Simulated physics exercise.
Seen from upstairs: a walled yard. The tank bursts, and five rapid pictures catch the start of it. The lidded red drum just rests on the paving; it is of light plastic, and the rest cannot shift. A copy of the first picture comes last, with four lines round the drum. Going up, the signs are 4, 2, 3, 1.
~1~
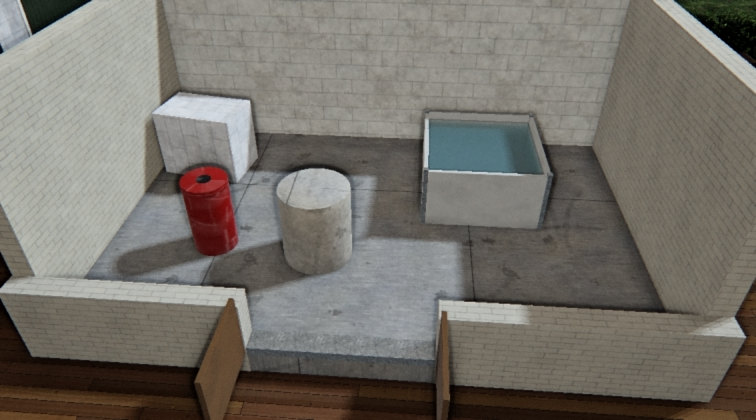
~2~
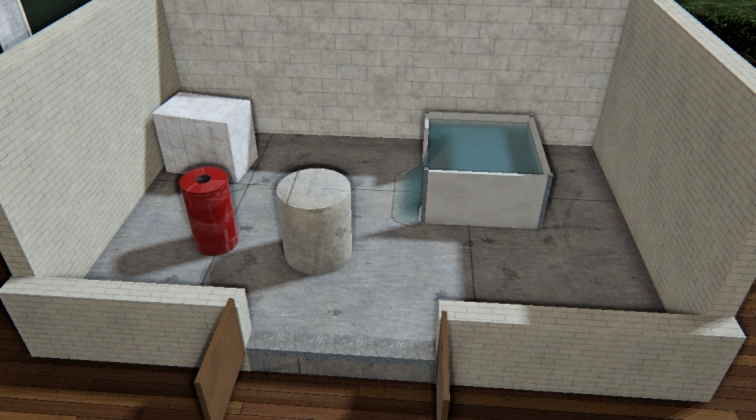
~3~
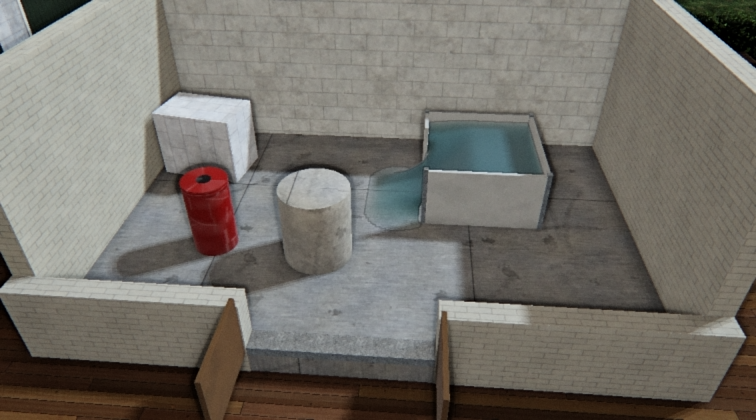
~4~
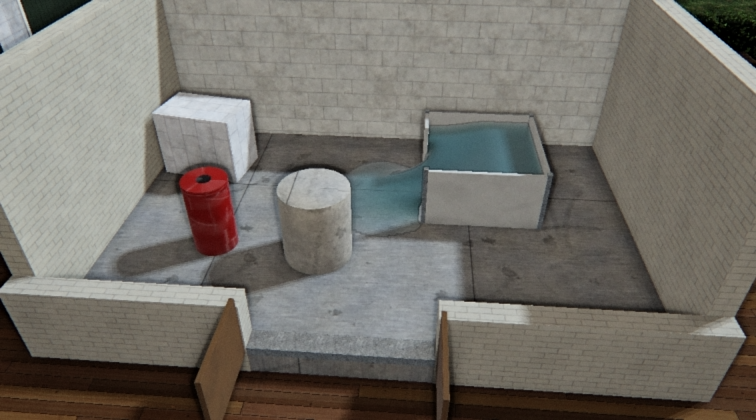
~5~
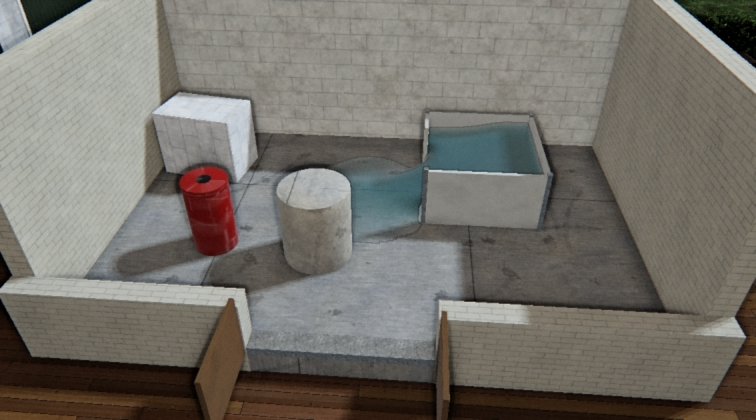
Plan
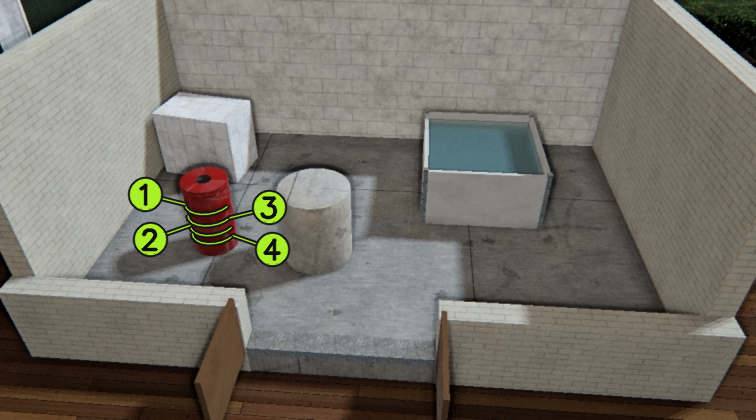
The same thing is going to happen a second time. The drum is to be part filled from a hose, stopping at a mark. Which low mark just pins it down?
The answer is mark 4.
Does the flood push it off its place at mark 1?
No, not at all.
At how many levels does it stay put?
All four.
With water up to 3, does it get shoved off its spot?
No, not at all.
In lime, 1 at (201, 214); 2 at (206, 235); 3 at (203, 225); 4 at (207, 243); from the bottom up 4, 2, 3, 1.
If 1 is chosen, it does not move.
If 2 is chosen, it does not move.
If 3 is chosen, it does not move.
If 4 is chosen, it shifts by a finger or two and stays.
